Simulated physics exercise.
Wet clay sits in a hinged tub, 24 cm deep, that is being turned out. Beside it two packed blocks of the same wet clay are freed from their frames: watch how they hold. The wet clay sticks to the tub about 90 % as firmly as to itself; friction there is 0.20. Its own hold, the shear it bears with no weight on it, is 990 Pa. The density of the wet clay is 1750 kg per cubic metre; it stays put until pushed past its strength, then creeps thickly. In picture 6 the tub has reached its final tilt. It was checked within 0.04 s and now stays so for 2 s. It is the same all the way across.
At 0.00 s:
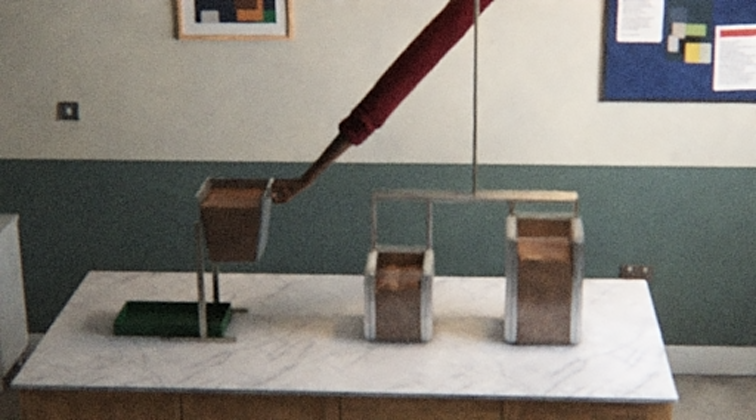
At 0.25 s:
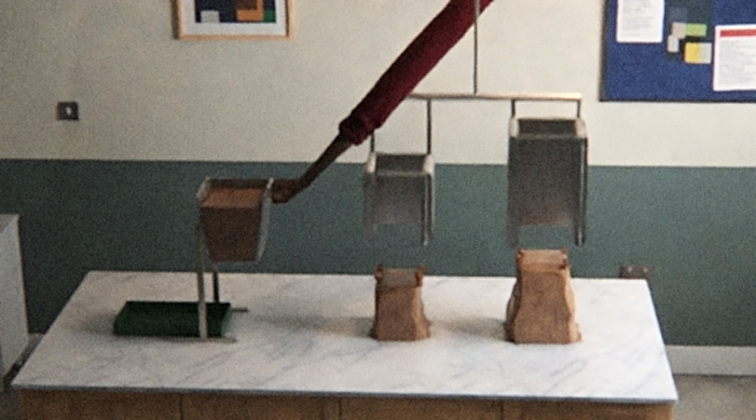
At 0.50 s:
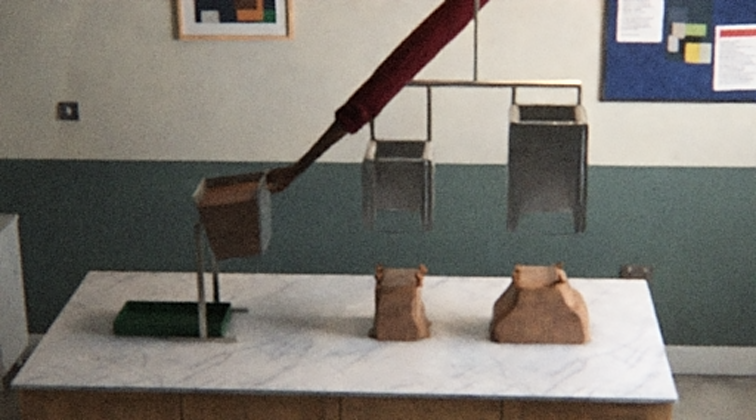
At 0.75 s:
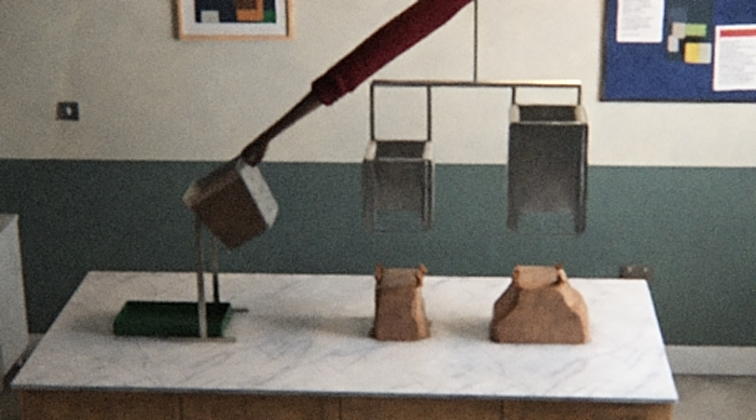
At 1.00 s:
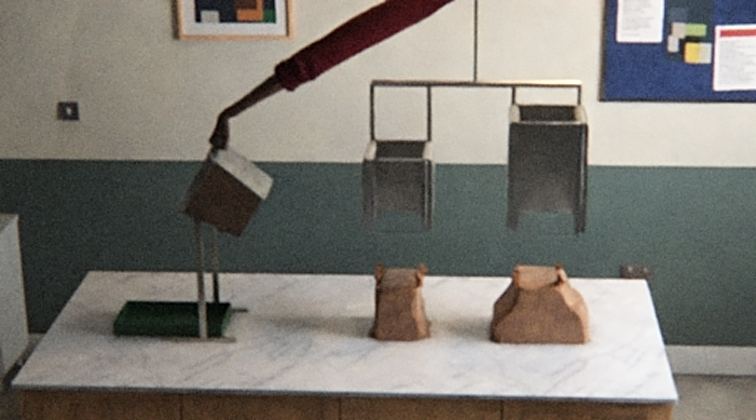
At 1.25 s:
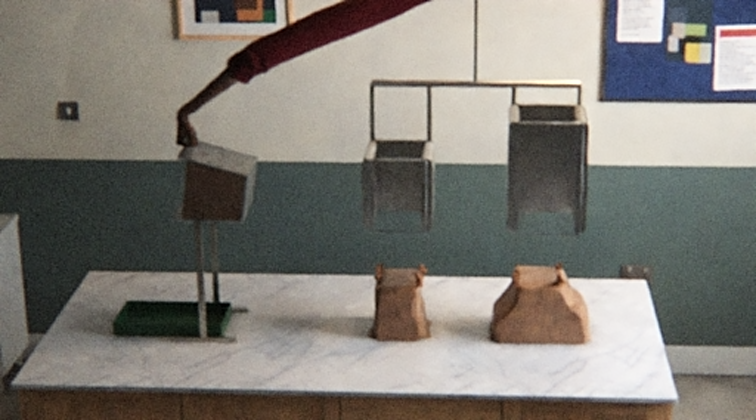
A long dark-red arm reaches over a white marble-topped table in a green-and-cream room, seen from the front and slightly above by a still camera. It grips a tub of brown wet clay above a green tray at left, beside two clay blocks in grey metal casings. The casings lift off, the taller right block slumps wider while the left stands, and the arm tilts the tub steeply leftward.
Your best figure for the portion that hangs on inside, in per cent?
Close to 100 per cent.
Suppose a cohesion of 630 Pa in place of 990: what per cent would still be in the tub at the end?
In that case some 100 per cent.
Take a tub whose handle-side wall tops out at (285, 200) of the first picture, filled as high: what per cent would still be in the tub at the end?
It would be near 60 %.
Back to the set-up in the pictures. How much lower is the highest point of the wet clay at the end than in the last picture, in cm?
Roughly 0 cm.
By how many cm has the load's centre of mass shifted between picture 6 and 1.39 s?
About 0 cm.
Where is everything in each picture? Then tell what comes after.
Handle-side rim at (262, 198), tilt 0 degrees; top of the wet clay at (255, 207); blocks stand 22 cm, 34 cm (left to right), in the first frame.
Handle-side rim at (262, 198), tilt 0 degrees; top of the wet clay at (255, 207); blocks stand 22 cm, 30 cm (left to right), in the second frame.
Handle-side rim at (257, 190), tilt 8 degrees; top of the wet clay at (252, 200); blocks stand 22 cm, 23 cm (left to right), in the third frame.
Handle-side rim at (235, 168), tilt 33 degrees; top of the wet clay at (237, 179); blocks stand 22 cm, 23 cm (left to right), in the fourth frame.
Handle-side rim at (206, 157), tilt 58 degrees; top of the wet clay at (217, 166); blocks stand 22 cm, 23 cm (left to right), in the fifth frame.
Handle-side rim at (178, 159), tilt 82 degrees; top of the wet clay at (187, 164); blocks stand 22 cm, 23 cm (left to right), in the sixth frame.
After 1.39 s, the tub is at 82 degrees and holds 100 %.
After 1.56 s, the tub is at 82 degrees and holds 100 %.
After 1.73 s, the tub is at 82 degrees and holds 100 %.
After 1.90 s, the tub is at 82 degrees and holds 100 %.
After 3.25 s, at the end, the tub is at 82 degrees and holds 100 %.
